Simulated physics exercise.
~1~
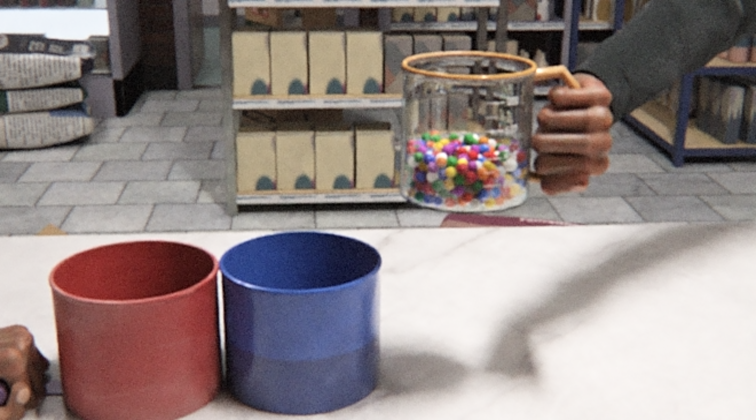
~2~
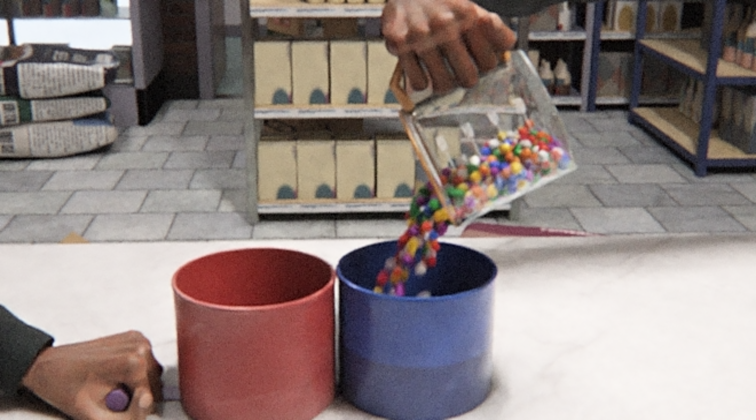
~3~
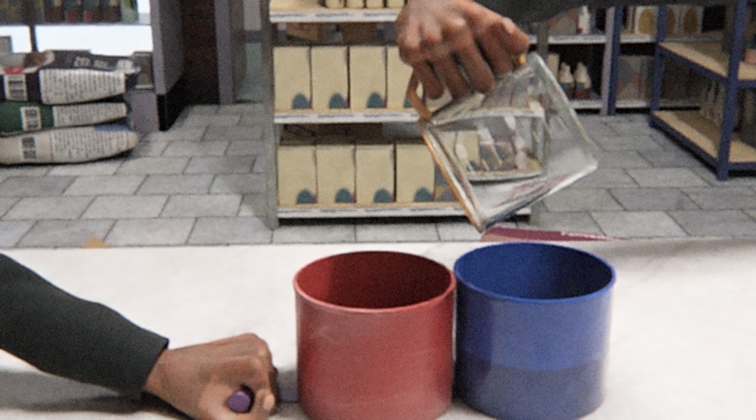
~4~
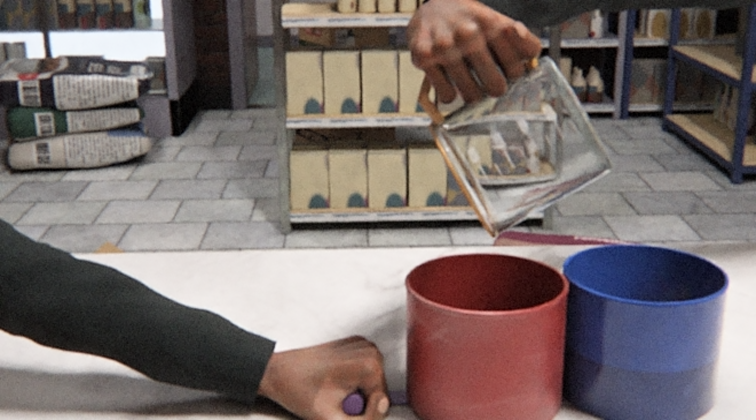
To begin with, a hand holds up a clear jug partly filled with colourful beads, while another hand rests beside a red pot and a blue pot standing side by side on a pale table in a shop-like room. The pots slide to the right, the lower hand following behind them, as the jug tips over and its beads stream into the blue pot. Soon the jug is empty, still held tilted above the pots. The pots keep sliding right until the red one sits beneath the jug, but nothing more falls, and all the beads end up in the blue pot.
